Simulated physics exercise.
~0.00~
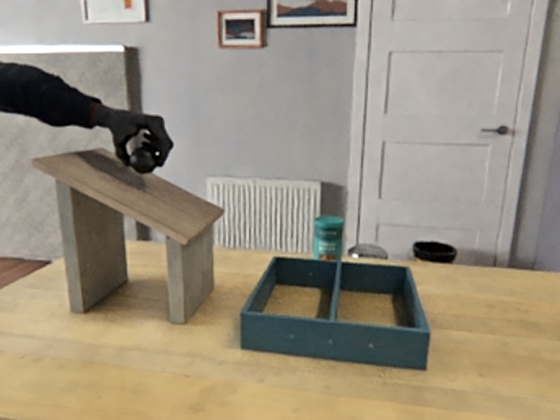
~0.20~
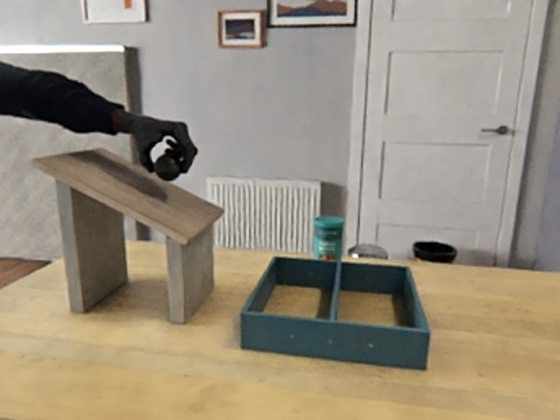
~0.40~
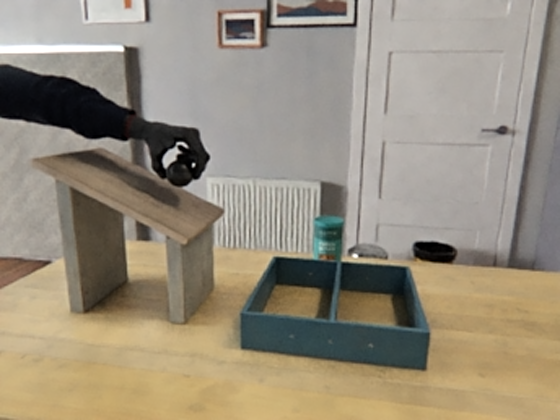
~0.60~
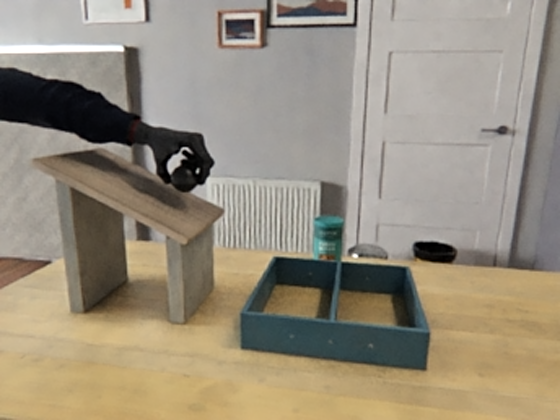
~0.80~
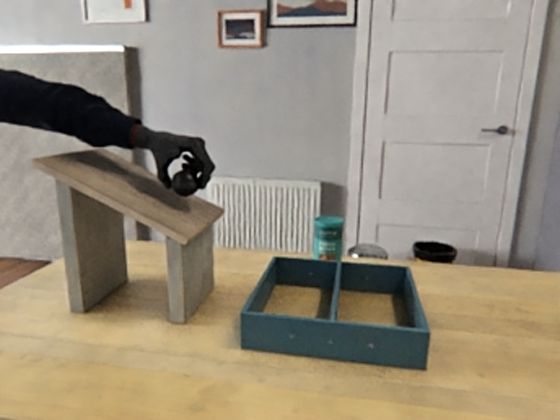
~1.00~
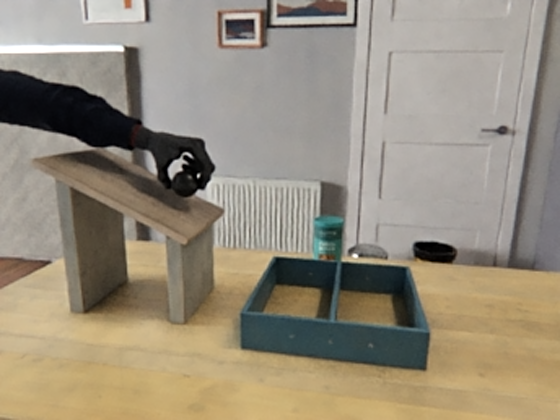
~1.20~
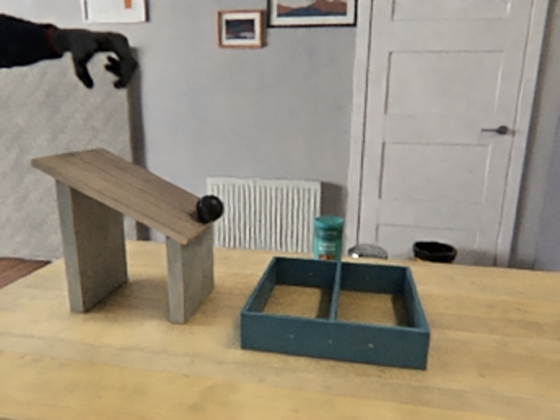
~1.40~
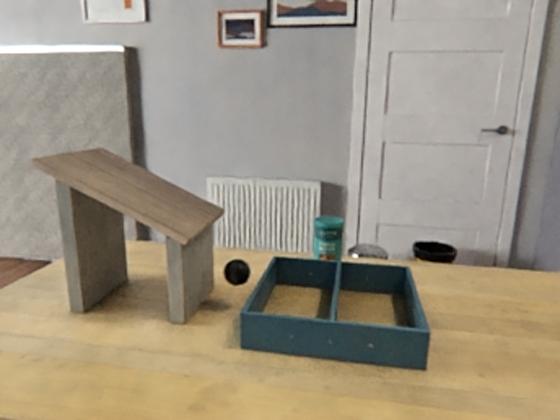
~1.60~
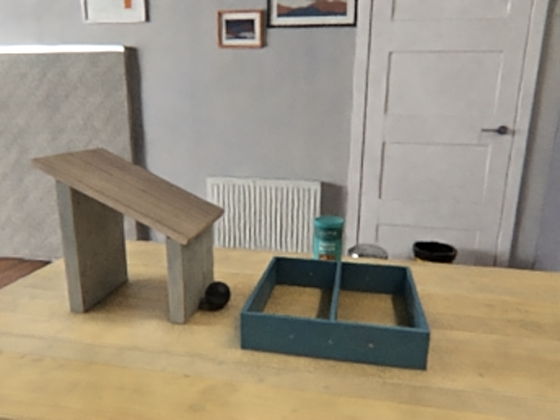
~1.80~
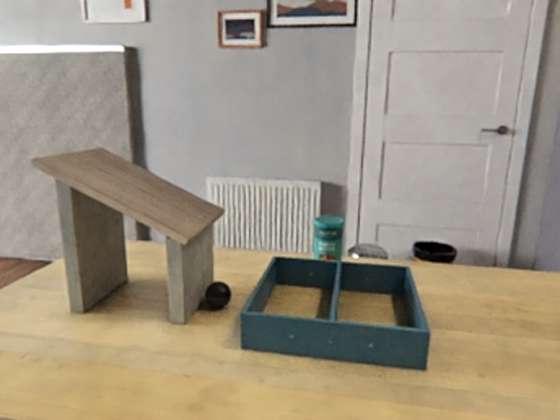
To begin with, a dark-gloved hand holds a black ball over a sloping wooden board on two supports, with a teal tray divided into two bays to the right and a turquoise tin behind it. The hand moves the ball right and down along the slope, then pauses near the lower end. It lets go and draws back to the left as the ball reaches the board's edge. The ball drops off toward the table, just short of the tray. It then shifts slightly left and comes to rest between the board's support and the tray, outside both bays, while the tin stays in place.
